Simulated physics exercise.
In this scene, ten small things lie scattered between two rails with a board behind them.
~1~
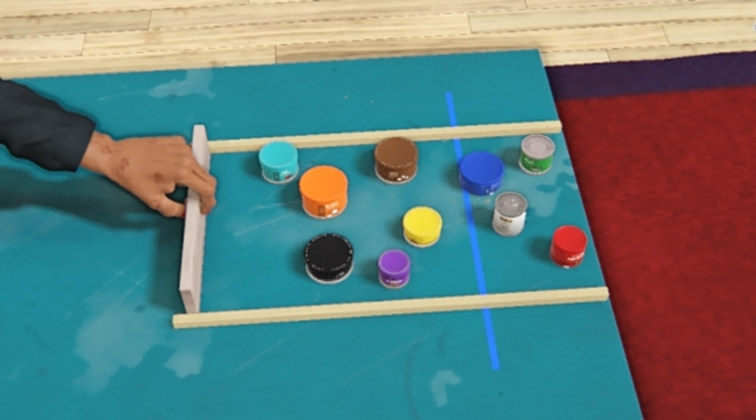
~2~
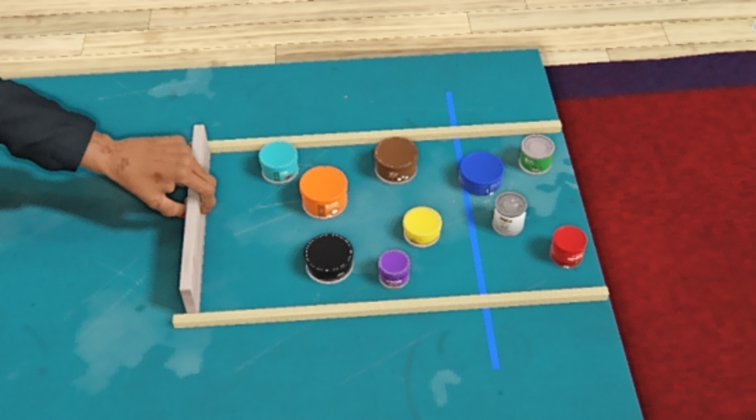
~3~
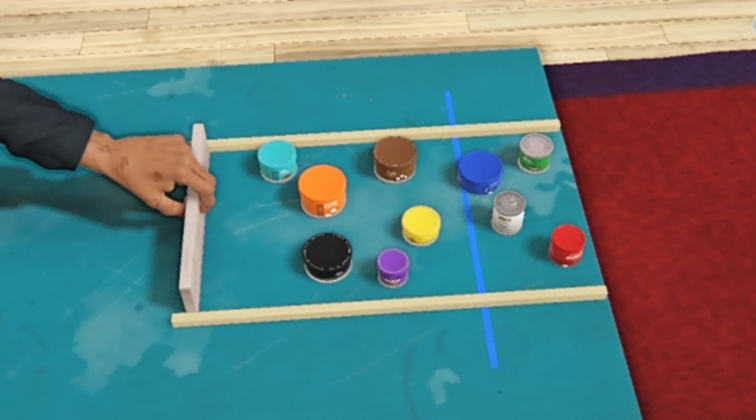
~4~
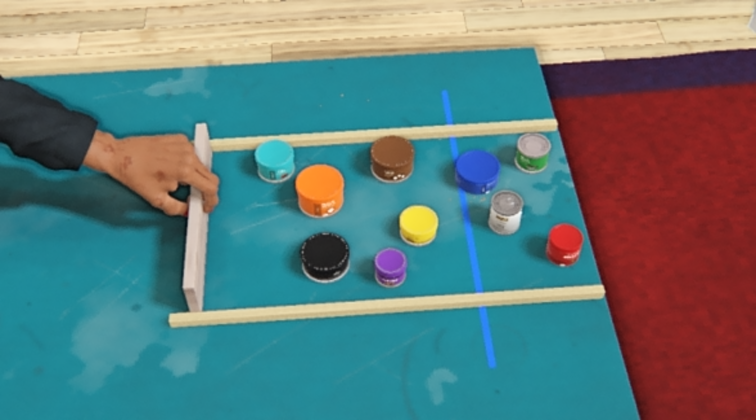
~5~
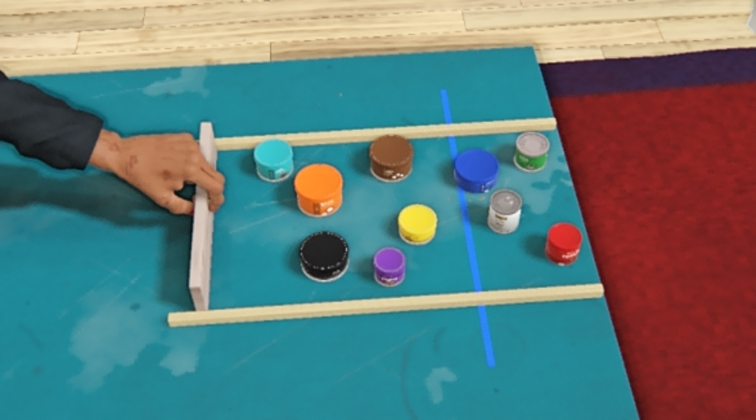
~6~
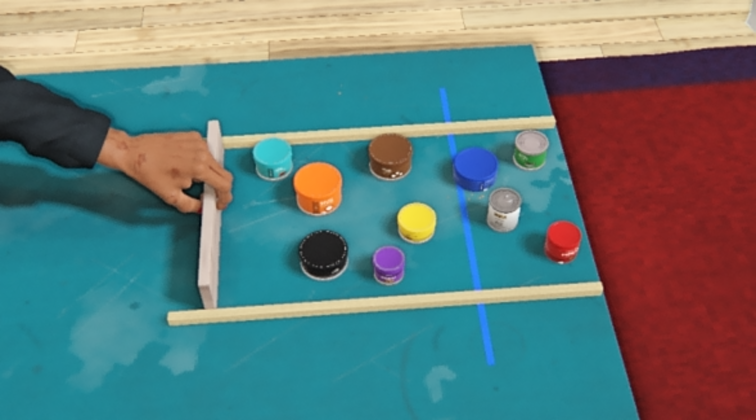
A hand held a pale board upright behind small, colourful tubs and tins scattered between two rails on a teal surface, then slid it slightly to the right while they stayed practically still.
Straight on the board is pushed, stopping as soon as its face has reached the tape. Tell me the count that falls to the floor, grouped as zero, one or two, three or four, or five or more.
The count is zero.
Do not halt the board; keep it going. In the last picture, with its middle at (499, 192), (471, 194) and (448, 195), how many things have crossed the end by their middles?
By position: 1 / 0 / 0.
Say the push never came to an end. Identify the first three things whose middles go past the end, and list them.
Order, earliest first: Green tin, blue tub, red tub.
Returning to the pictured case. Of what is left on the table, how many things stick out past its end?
It would come to 0.
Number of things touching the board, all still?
Number: 5.
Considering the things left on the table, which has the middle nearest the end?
That would be the green tin.
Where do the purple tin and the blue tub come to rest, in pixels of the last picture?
Purple tin: About (492, 275); blue tub: About (530, 184).
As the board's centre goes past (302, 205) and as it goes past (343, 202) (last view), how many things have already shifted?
Respectively 3 and 5.
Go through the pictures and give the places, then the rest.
The first picture shows red tub (568, 247); green tin (537, 155); white tin (510, 215); board (196, 215); tape (469, 213).
The second picture shows green tin (537, 155); purple tin (394, 270).
The third picture shows white tin (508, 213); turquoise tin (278, 162).
The fourth picture shows red tub (564, 245); black tin (325, 257).
The fifth picture shows green tin (532, 152); board (204, 213).
The sixth picture shows red tub (563, 243); green tin (531, 151); white tin (504, 210); board (212, 211); tape (464, 209).
Soon after, none off yet; red tub at rest near (563, 243); green tin at rest near (531, 151); white tin at rest near (504, 210).
At rest, the number that fall off is zero.
